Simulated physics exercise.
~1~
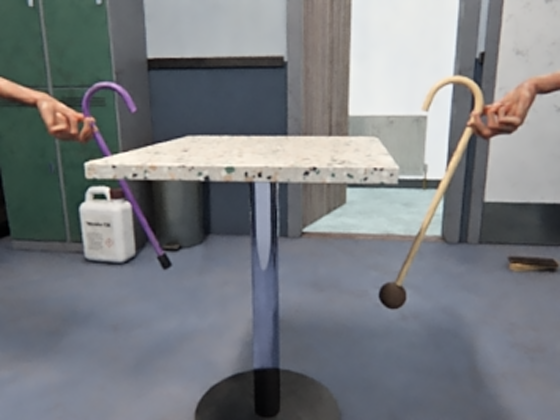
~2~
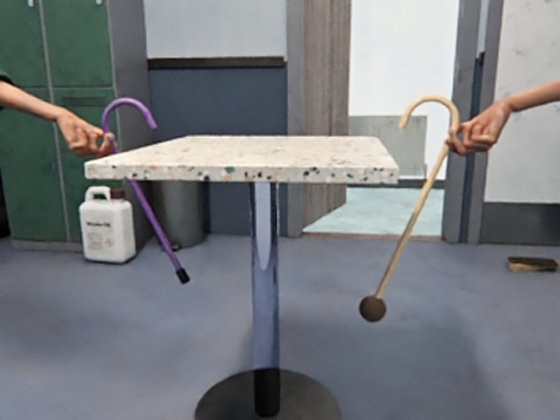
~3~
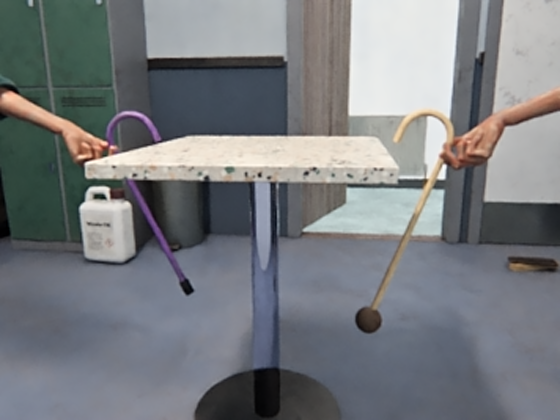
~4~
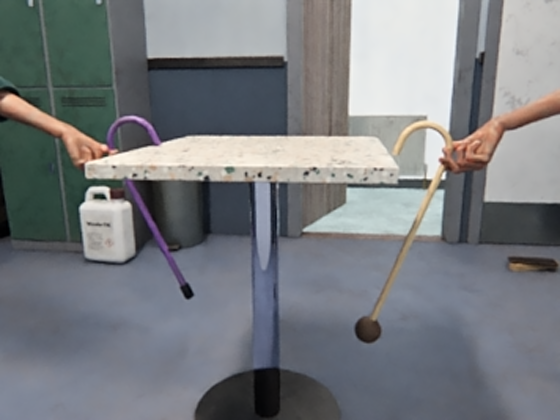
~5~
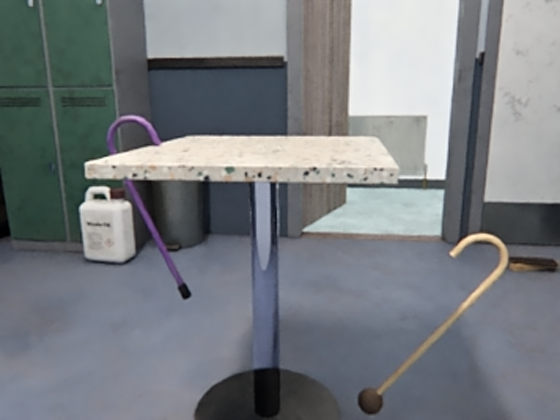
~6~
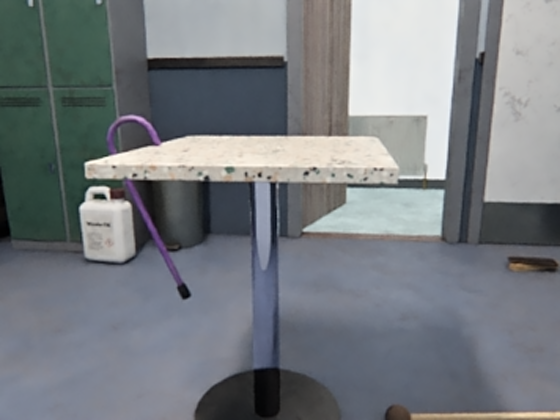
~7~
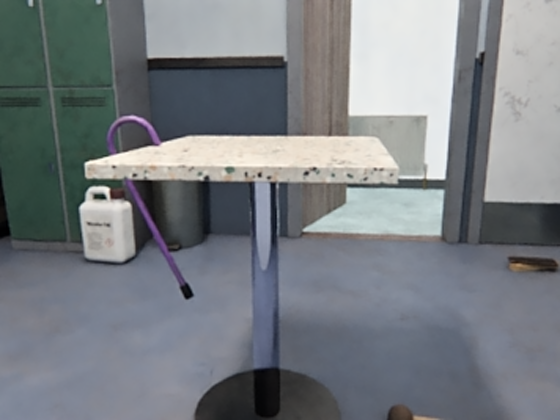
Two hands hook canes on a table; the purple one hangs, the tan one falls.
